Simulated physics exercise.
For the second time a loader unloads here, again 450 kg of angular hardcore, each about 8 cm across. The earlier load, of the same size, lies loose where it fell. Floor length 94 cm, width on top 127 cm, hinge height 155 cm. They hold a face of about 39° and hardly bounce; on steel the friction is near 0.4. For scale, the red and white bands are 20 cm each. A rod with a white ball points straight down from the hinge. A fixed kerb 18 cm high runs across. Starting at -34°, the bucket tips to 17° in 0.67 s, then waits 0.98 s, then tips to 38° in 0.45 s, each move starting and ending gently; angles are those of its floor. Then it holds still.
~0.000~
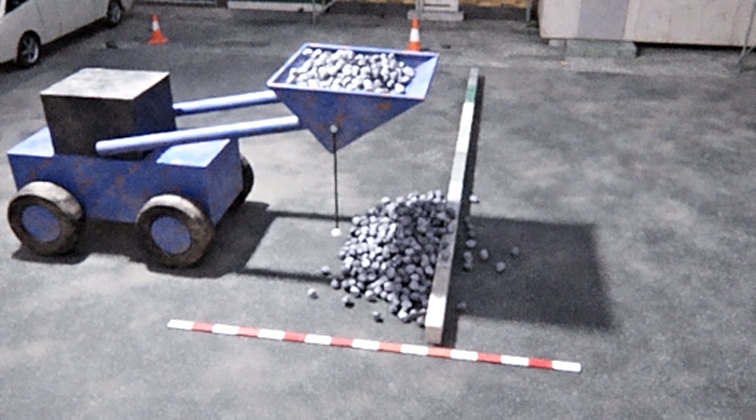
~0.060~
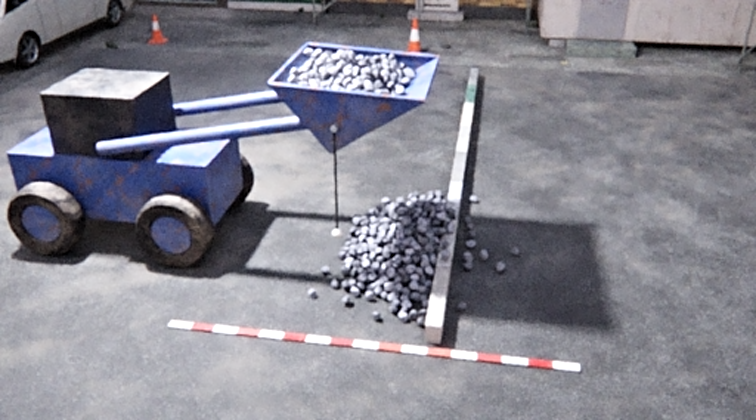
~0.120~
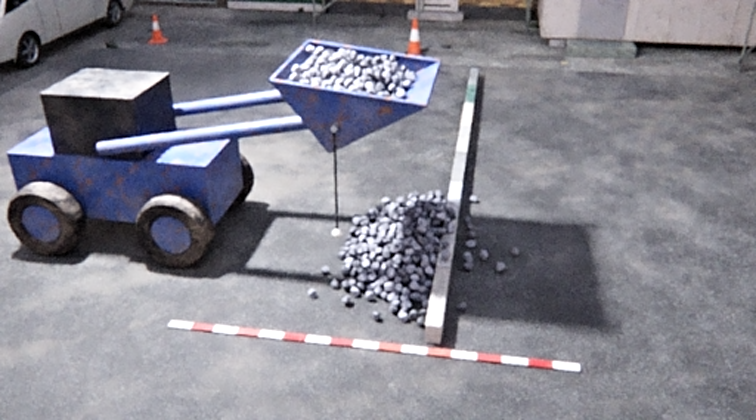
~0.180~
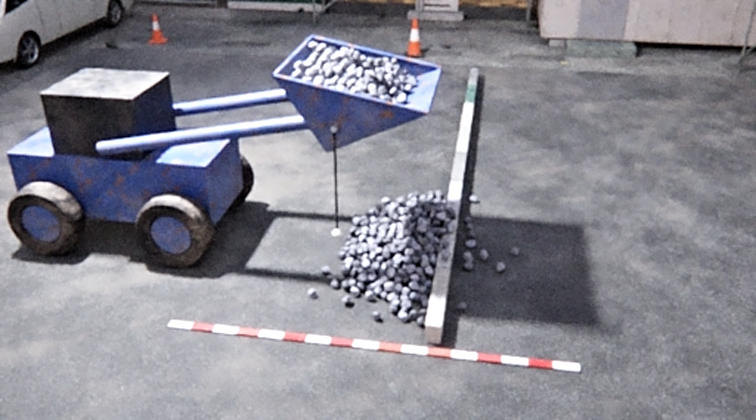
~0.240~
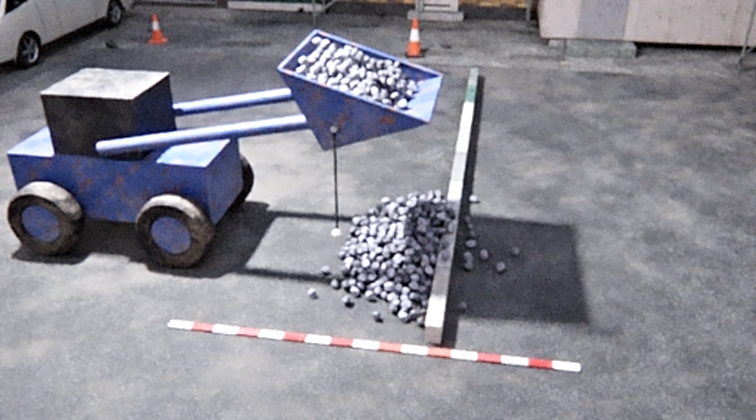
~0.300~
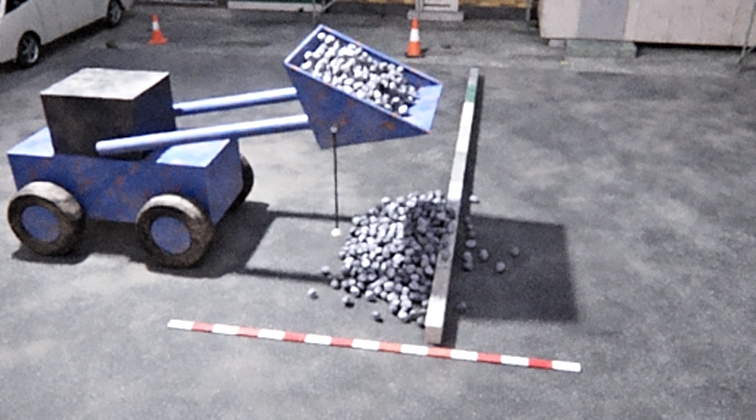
A blue loader's raised bucket, full of grey stones, slowly tilted forward, its back edge rising and its front lip lowering, while the loader and the loose stone pile below stayed still.
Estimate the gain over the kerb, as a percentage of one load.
About 66 per cent.
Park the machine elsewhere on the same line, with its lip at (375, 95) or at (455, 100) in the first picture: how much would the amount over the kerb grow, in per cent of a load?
First some 10, then 95 per cent.
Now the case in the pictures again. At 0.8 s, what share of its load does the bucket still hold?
About 100 per cent.
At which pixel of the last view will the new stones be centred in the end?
Near (468, 248).
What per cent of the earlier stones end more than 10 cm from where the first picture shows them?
Roughly 0 per cent of them.
After 0.5 s the floor is at 9°; in per cent of one load, 100 in the bucket, 98 on this side of the kerb, 2 over the kerb; the foremost stones are at (483, 245).
After 0.8 s the floor is at 17°; in per cent of one load, 100 in the bucket, 98 on this side of the kerb, 2 over the kerb; the foremost stones are at (483, 245).
After 2.5 s the floor is at 38°; in per cent of one load, 14 in the bucket, 151 on this side of the kerb, 34 over the kerb; the foremost stones are at (540, 256).
After 5.3 s the floor is at 38°; in per cent of one load, 0 in the bucket, 132 on this side of the kerb, 68 over the kerb; the foremost stones are at (549, 251). Net gain over the kerb, 66.
